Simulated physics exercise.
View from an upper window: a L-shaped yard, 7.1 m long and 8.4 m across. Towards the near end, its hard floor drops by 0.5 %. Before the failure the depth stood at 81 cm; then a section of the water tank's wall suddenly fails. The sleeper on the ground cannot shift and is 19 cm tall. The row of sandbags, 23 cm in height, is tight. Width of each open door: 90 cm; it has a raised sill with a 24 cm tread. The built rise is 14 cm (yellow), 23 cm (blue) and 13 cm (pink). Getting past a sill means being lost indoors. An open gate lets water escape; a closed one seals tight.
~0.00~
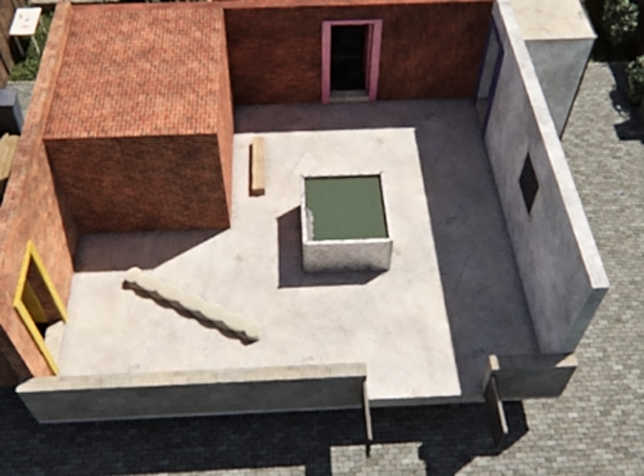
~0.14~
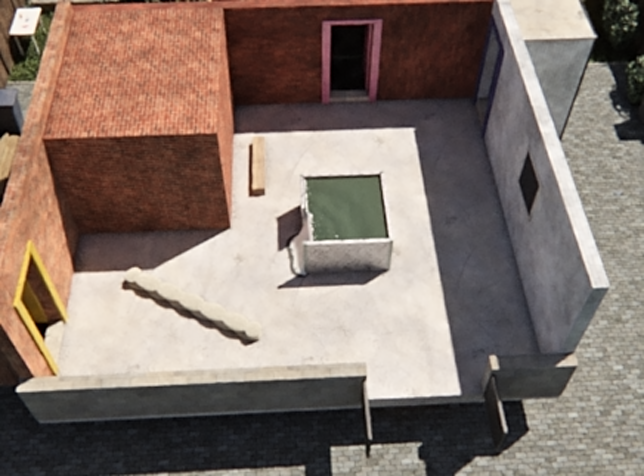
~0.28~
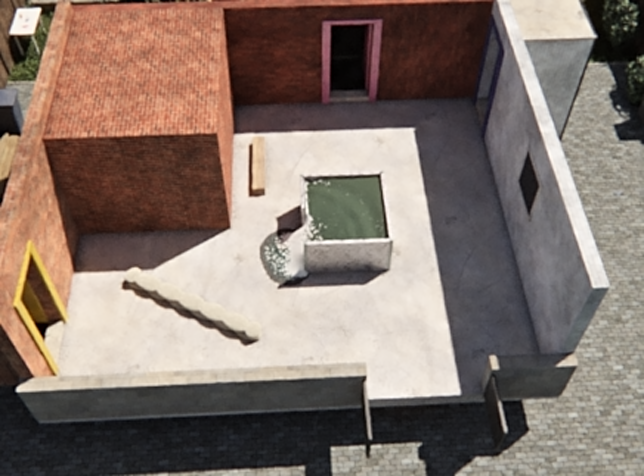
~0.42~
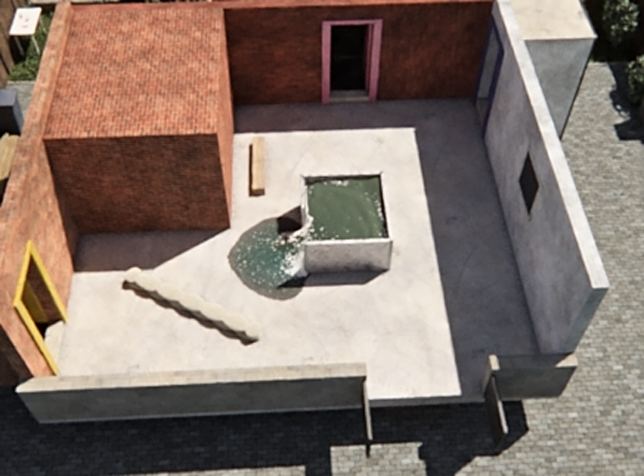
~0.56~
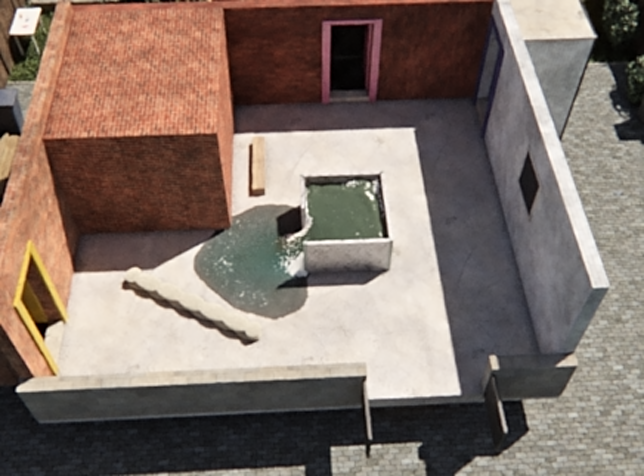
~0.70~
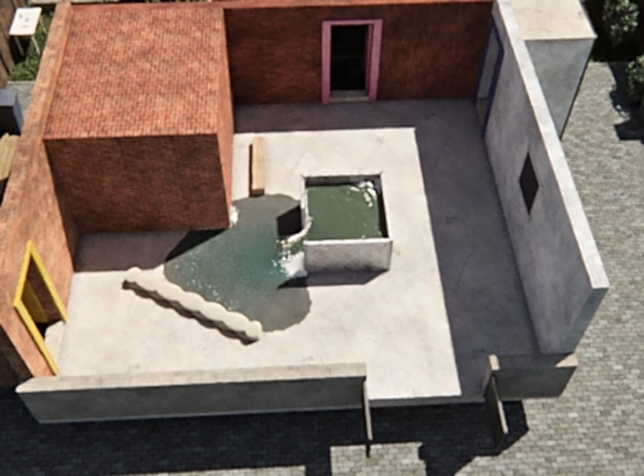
A walled, L-shaped yard with a pale hard floor is seen from an upper window, with red brick walls at the left and back. A square tank of green water stands near the middle, a pink-framed doorway behind it, a yellow-framed door at left, and a pale row of sandbags in front. Water bursts from the tank's left side and spreads leftward across the floor to the sandbags, while the view stays still.
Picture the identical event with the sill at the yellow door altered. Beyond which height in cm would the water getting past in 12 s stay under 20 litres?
I would say 7 cm.
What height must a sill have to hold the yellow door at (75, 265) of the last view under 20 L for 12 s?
Close to 30 cm at the least.
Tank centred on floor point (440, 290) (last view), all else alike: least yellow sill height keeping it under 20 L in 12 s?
17 cm, give or take.
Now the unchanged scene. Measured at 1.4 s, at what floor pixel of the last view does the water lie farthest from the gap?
The tip of the flood lies near (81, 239).
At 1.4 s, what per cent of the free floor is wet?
Wet: Close to 20 %.
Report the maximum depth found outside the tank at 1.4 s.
Max depth: Around 34 cm.
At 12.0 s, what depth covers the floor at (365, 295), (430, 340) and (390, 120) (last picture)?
That's 3, 3 and 1 cm, in the order given.
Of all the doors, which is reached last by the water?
Blue.
After 1.4 s water covers 20 % of the floor, deepest (34 cm) near (227, 311); it has not reached the yellow door.
After 3.0 s water covers 30 % of the floor, deepest (35 cm) near (81, 239); 7 cm at the yellow door, 0 litres in over its 14 cm sill.
After 12.0 s water covers 80 % of the floor, deepest (8 cm) near (541, 377); 7 cm at the yellow door, 0 litres in over its 14 cm sill.
At the yellow door as built, the water arrived by 2.4 s and peaked near 11 cm at 8.4 s.
With a sill of 6 cm, 30 litres would have come in within the 12 s; with 8 cm, 13 litres. So under 20 litres takes about 7 cm.
